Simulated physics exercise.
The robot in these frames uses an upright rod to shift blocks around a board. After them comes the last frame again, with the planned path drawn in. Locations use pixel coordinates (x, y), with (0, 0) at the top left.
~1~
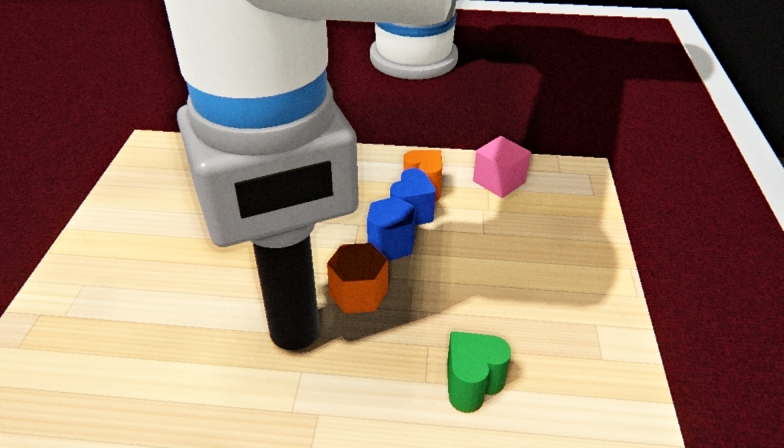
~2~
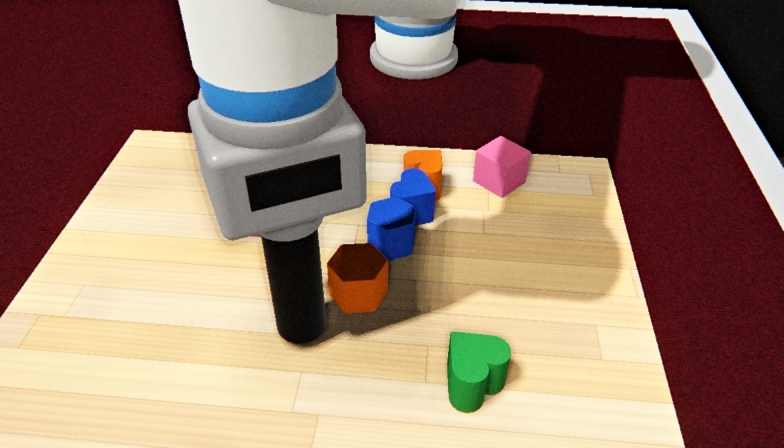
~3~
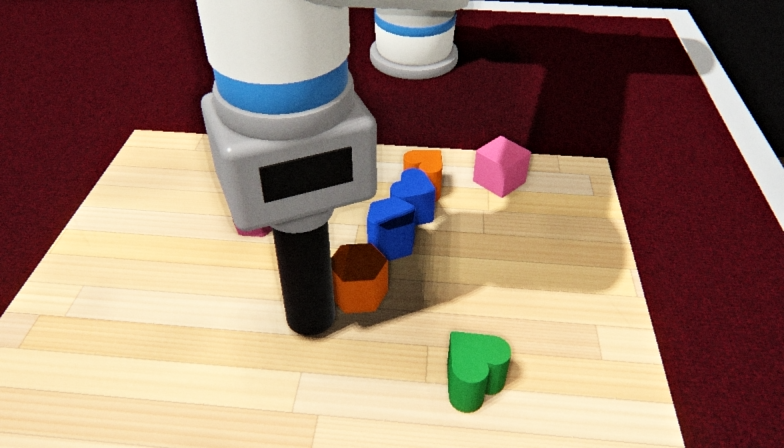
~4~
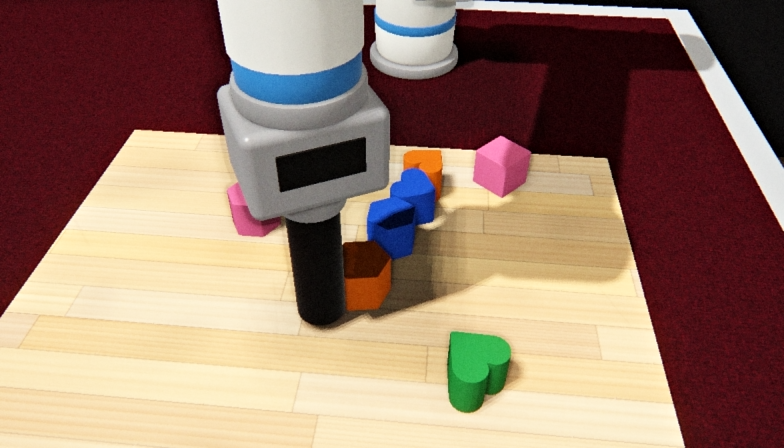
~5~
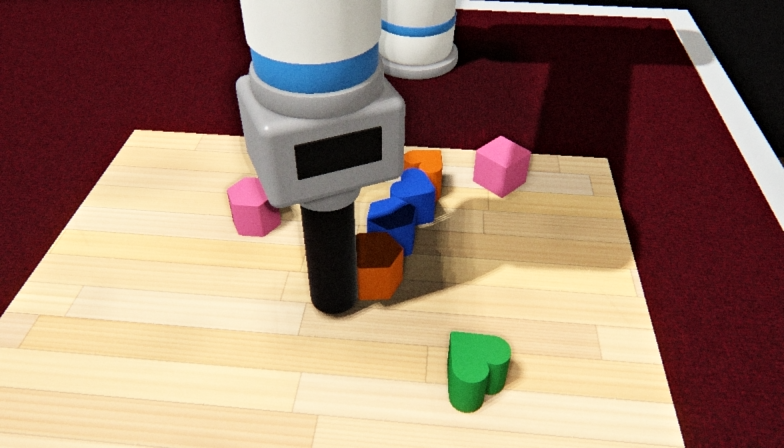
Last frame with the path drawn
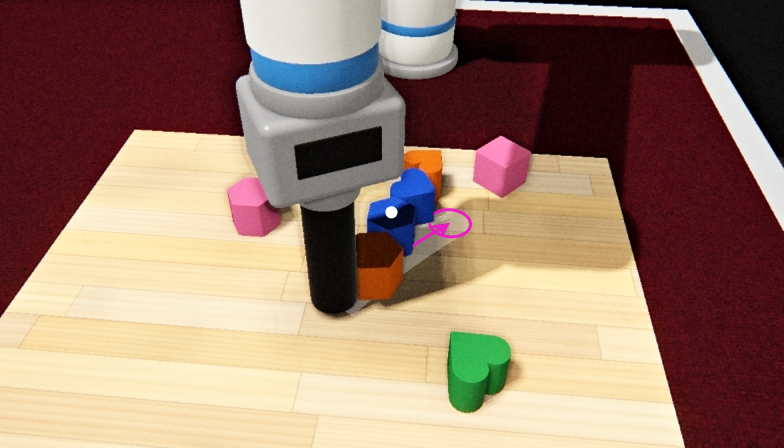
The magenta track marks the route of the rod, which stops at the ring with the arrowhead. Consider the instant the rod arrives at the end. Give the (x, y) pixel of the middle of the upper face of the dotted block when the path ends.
It is going to be at (436, 167).
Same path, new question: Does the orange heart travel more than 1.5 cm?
Yes, it checks out.
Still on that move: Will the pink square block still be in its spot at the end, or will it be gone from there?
The pink square block keeps its place.
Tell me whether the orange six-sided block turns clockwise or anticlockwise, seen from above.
Clockwise.
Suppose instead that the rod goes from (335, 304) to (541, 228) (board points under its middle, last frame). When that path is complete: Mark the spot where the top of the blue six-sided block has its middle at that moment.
The answer is (405, 199).
Path on the board, from (335, 304) through (393, 259) to (450, 223); the dot is on the blue six-sided block.
The first path, step by step. One third of the way, rod at (374, 265); orange six-sided block at (422, 234); blue six-sided block at (405, 202), turned 50° anticlockwise; blue heart at (411, 176); orange heart at (428, 156).
Two thirds of the way, rod at (413, 238); orange six-sided block at (459, 228), turned 65° clockwise; blue six-sided block at (421, 185), turned 65° anticlockwise; blue heart at (409, 161), turned 15° anticlockwise; orange heart at (432, 148).
At the end, rod at (451, 215); orange six-sided block at (465, 228), turned 80° clockwise; blue six-sided block at (436, 167), turned 125° anticlockwise; blue heart at (401, 153), turned 25° anticlockwise; orange heart at (430, 141); pink square block in place.
